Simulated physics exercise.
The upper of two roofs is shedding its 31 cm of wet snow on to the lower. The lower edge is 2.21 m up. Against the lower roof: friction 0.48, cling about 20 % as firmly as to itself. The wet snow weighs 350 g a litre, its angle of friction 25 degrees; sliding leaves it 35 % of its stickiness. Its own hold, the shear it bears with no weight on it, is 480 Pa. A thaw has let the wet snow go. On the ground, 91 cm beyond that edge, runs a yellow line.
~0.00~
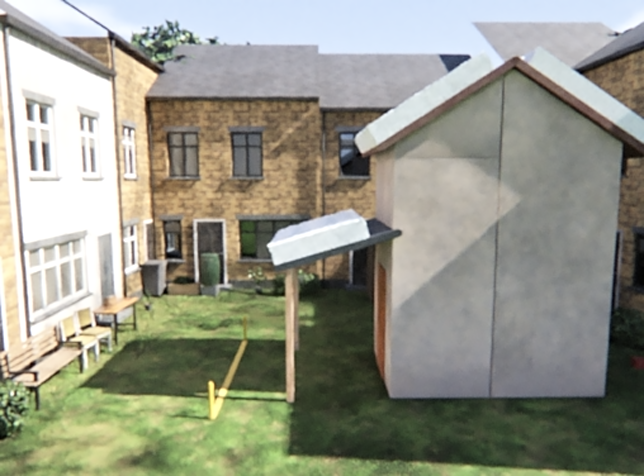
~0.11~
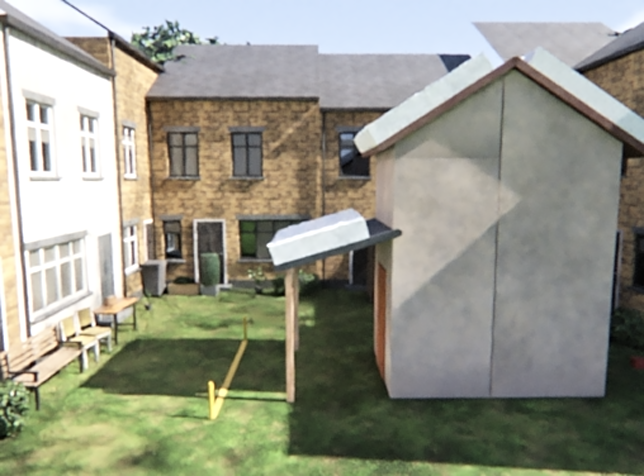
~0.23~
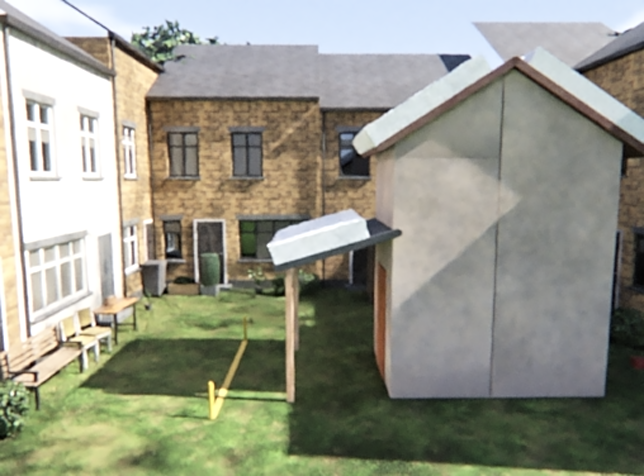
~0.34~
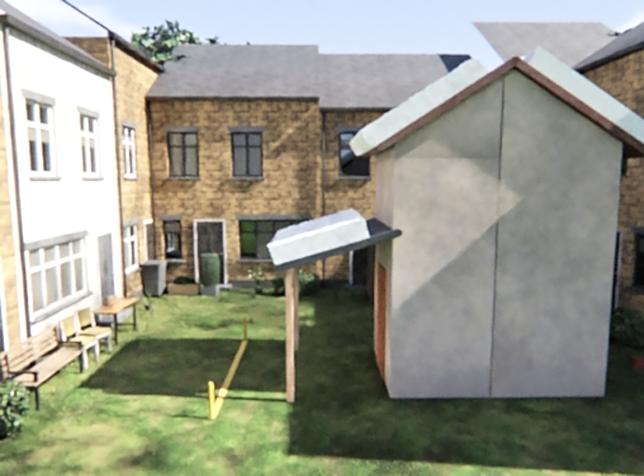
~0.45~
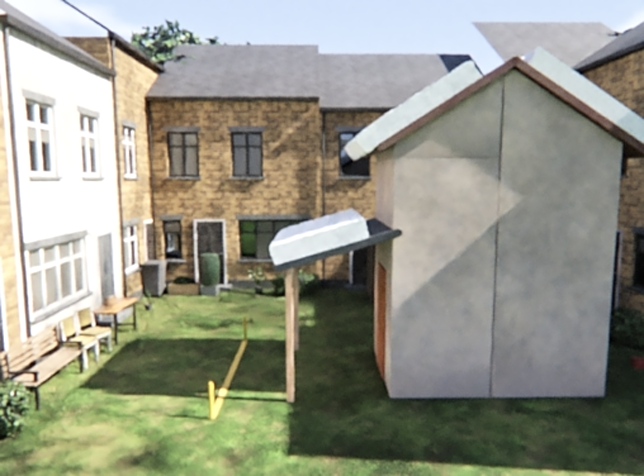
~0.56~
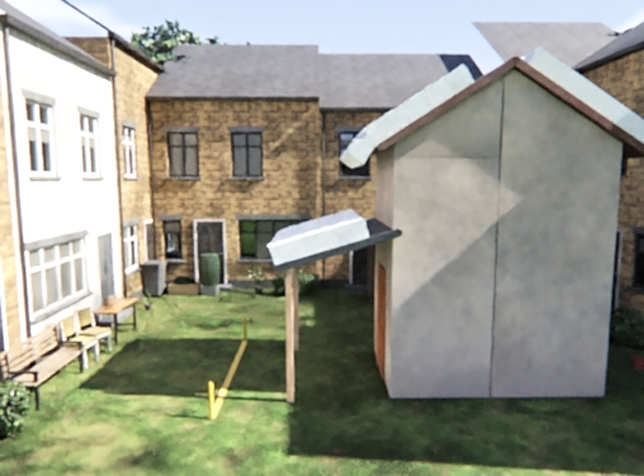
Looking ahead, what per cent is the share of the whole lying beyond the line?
Expect roughly 49 %.
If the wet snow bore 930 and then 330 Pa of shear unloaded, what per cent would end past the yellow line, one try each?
In that order: 40 %, 50 %.
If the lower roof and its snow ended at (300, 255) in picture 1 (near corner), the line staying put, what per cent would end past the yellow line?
Then about 45 %.
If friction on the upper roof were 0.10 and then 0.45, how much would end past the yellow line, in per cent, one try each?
In that order: 55 %, 40 %.
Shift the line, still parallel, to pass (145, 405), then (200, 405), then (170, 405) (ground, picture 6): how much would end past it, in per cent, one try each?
In that order: 20 %, 40 %, 30 %.
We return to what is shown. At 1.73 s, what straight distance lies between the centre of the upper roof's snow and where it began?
About 3.2 m.
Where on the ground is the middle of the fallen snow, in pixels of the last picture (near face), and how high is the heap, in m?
Around (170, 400); it stands about 0.3 m.
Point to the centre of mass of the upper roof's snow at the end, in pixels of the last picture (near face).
Around (180, 359).
By 1.10 s, none is below the lower edge and 0 % is past the line.
By 1.73 s, 9 % is below the lower edge and 0 % is past the line.
By 2.37 s, 63 % is below the lower edge and 48 % is past the line.
By 3.00 s, 63 % is below the lower edge and 49 % is past the line.
By 3.20 s, at the end, 63 % is below the lower edge and 49 % is past the line.
